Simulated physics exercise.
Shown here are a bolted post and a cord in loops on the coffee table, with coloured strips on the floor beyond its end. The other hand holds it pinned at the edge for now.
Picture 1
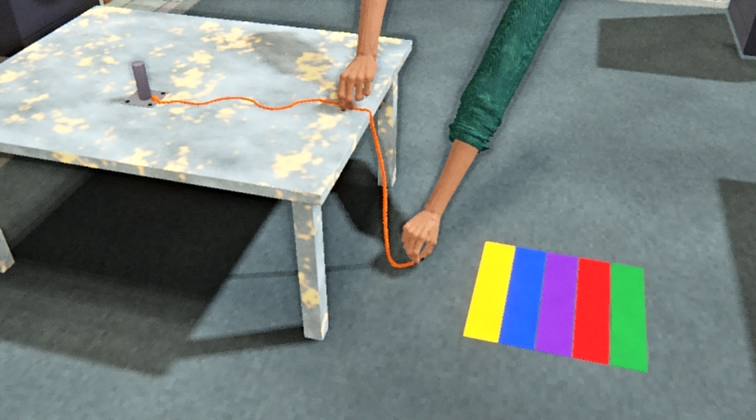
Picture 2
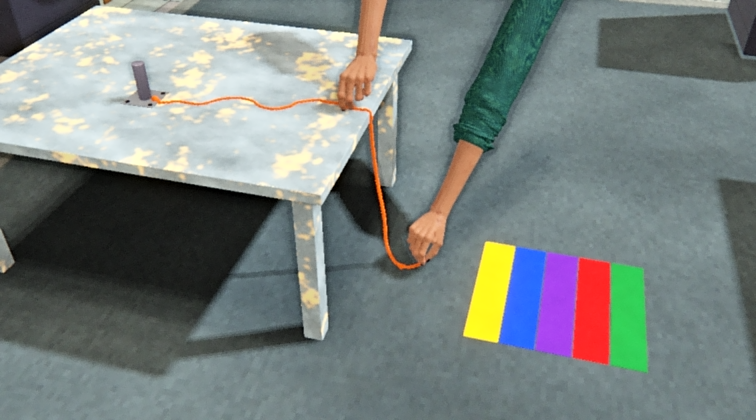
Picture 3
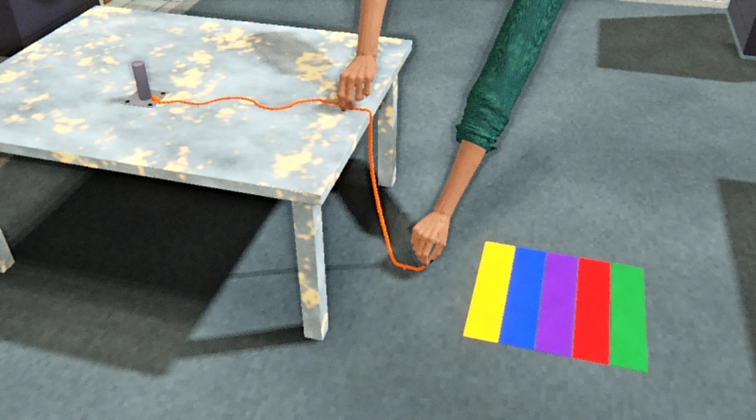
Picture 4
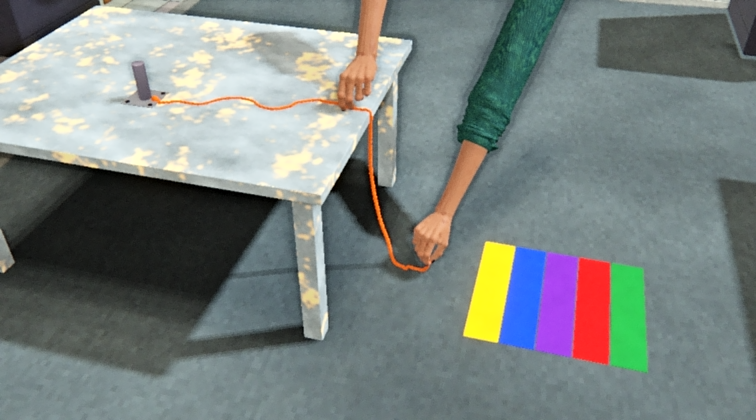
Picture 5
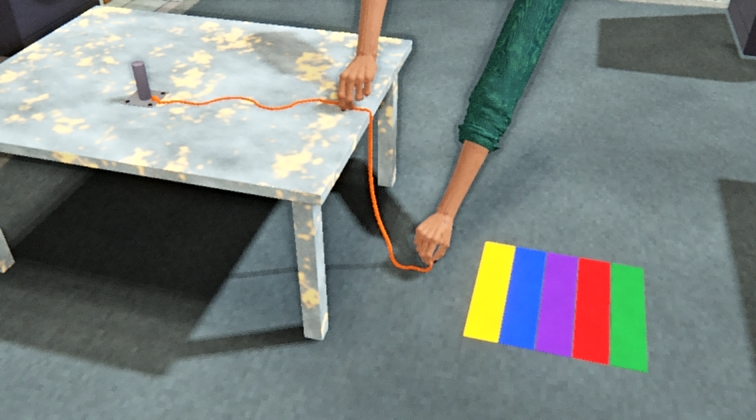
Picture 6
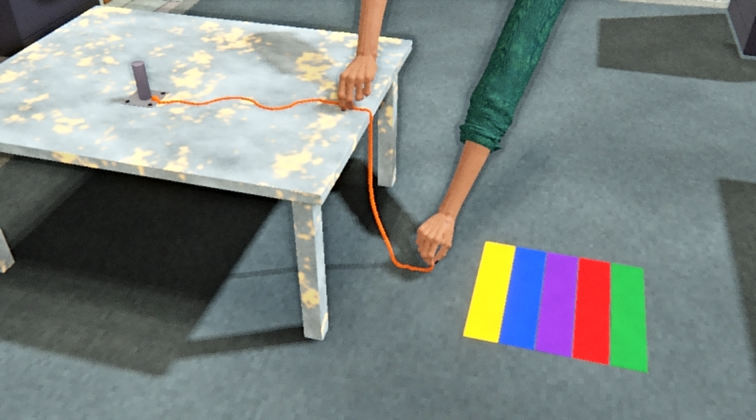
At the start, an orange cord runs from a small post across a worn table and over its edge, where one hand pins it, while another hand holds its end near the floor. That lower hand shifts slightly right, drawing the end a little nearer the coloured strips, as the pinning hand stays still.
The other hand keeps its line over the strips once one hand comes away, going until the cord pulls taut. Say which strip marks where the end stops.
The purple strip marks it.
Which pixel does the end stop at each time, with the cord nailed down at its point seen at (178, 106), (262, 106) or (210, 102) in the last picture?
Result per try (px, approx.): (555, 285); (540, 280); (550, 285).
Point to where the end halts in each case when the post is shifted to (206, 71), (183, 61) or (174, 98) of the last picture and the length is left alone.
Try by try, about (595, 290), (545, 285) and (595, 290).
A little later, end near (510, 276); over yellow.
Next, end near (542, 282); over blue.
When it is tight, end near (561, 285); over purple. It gets as far as the purple strip.
